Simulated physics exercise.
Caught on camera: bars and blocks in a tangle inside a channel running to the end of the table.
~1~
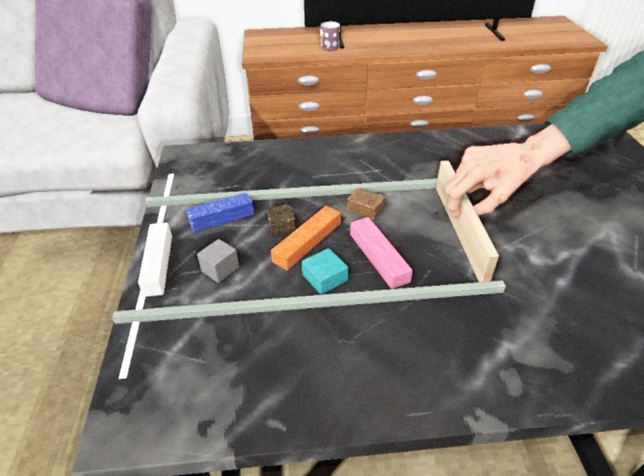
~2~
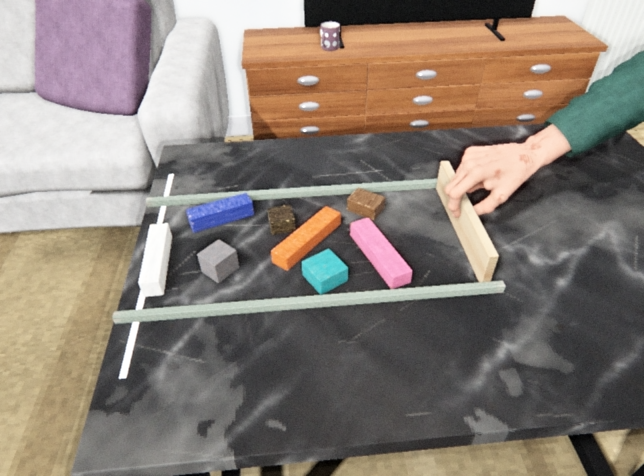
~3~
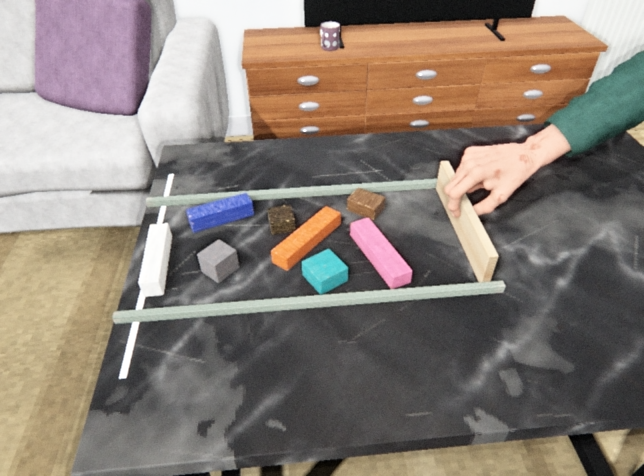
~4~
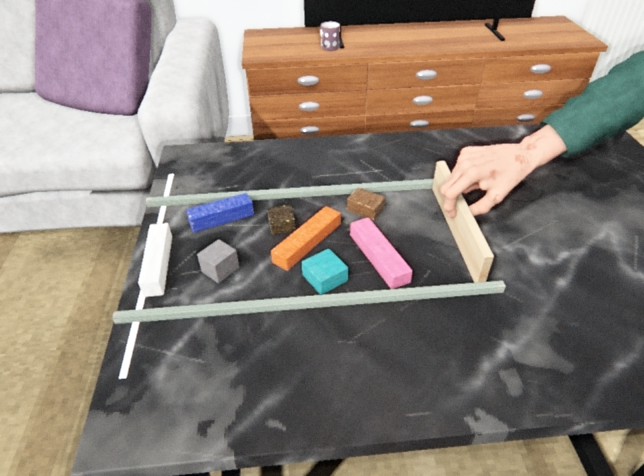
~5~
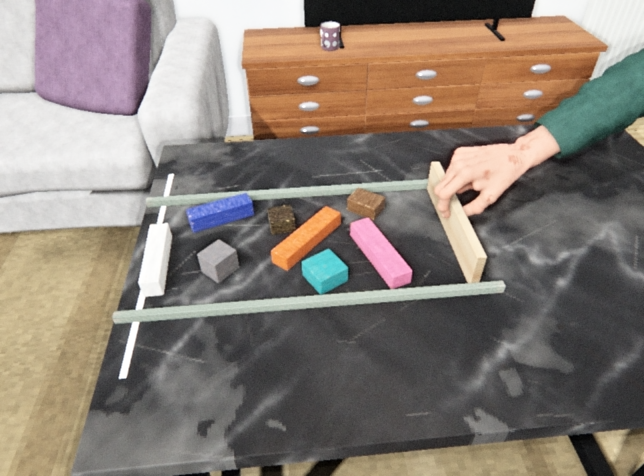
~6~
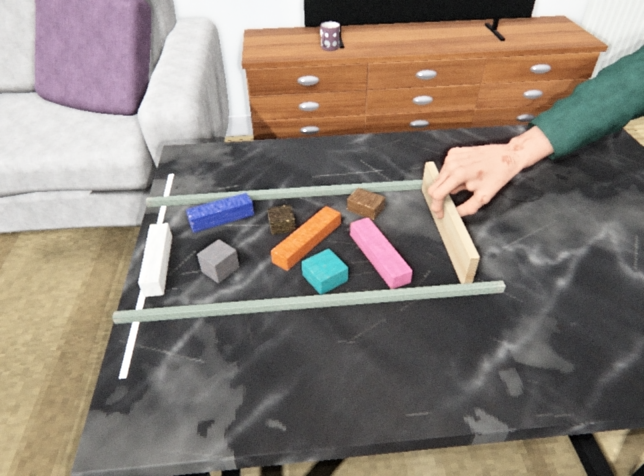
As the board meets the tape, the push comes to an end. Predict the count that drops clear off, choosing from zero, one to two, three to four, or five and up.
The count is five and up.
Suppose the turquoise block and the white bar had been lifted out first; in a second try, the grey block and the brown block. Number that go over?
Fallen: 4 in the first try, 5 in the other.
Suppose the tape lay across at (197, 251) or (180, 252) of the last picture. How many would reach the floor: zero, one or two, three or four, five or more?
First tape: 3 or 4; second tape: Three or four.
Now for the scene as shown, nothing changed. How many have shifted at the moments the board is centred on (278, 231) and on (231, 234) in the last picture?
The number moved is 7 and then 8.
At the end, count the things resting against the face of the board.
Looks like 2 of them, all told.
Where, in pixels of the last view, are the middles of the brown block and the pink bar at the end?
Brown block at about (140, 214), pink bar at about (135, 270).
Early on, none off yet; white bar at rest near (157, 258); blue bar at rest near (221, 212); grey block at rest near (219, 261).
Finally, the number that fall off is five or more; lost, turquoise block, orange bar, black block, grey block, blue bar and white bar.
